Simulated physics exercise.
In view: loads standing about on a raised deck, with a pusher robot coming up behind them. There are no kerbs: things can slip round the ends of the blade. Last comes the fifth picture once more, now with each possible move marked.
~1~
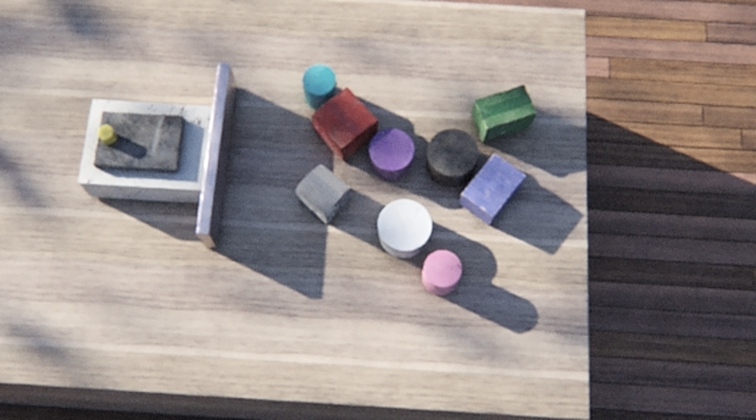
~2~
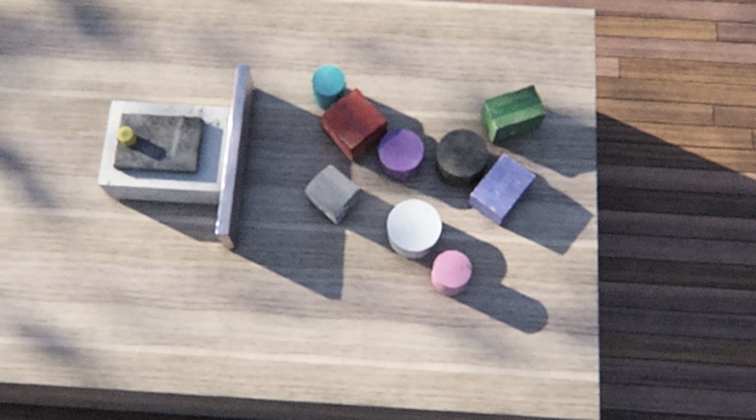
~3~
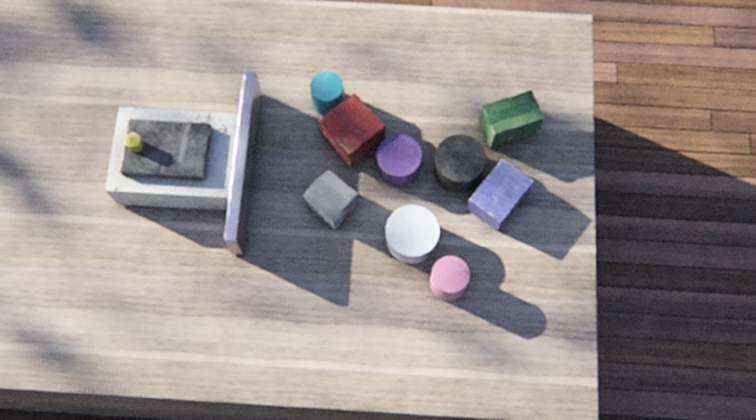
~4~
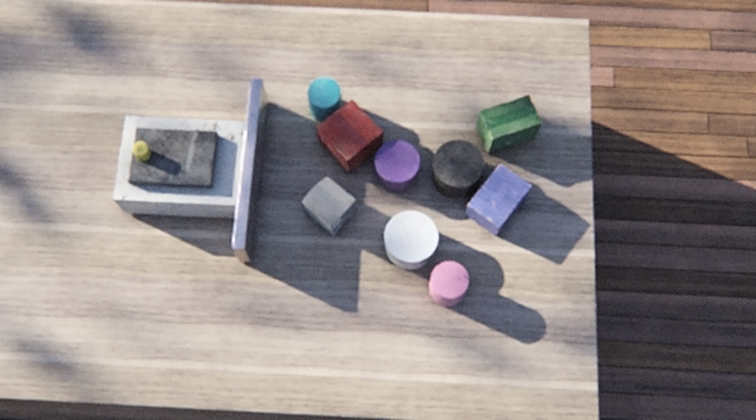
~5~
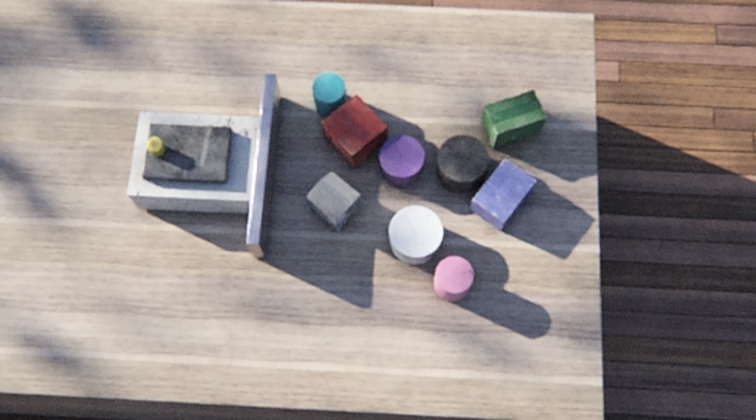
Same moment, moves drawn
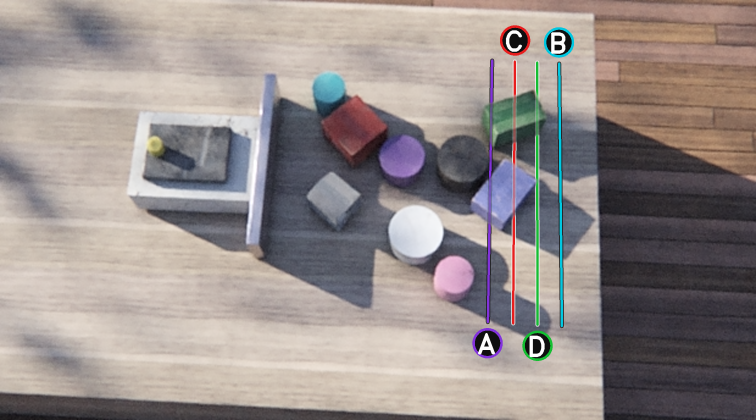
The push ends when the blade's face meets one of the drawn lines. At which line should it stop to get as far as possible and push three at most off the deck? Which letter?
It should halt at B.
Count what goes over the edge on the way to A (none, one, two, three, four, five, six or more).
In all, none.
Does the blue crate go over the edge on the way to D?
Yes.
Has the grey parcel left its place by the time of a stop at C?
Yes.
On the marked copy, A at (490, 185); B at (561, 188); C at (514, 186); D at (537, 187).
With B. Early on, robot (301, 158); blue crate (507, 197); turquoise canister (396, 96).
Further on, robot (410, 163); black canister (554, 146); blue crate (553, 198).
At the end, robot (495, 167); black canister over the edge; blue crate over the edge; two fallen.
As for the rest, A is within the limit but short; C is within the limit but short; D is within the limit but short.
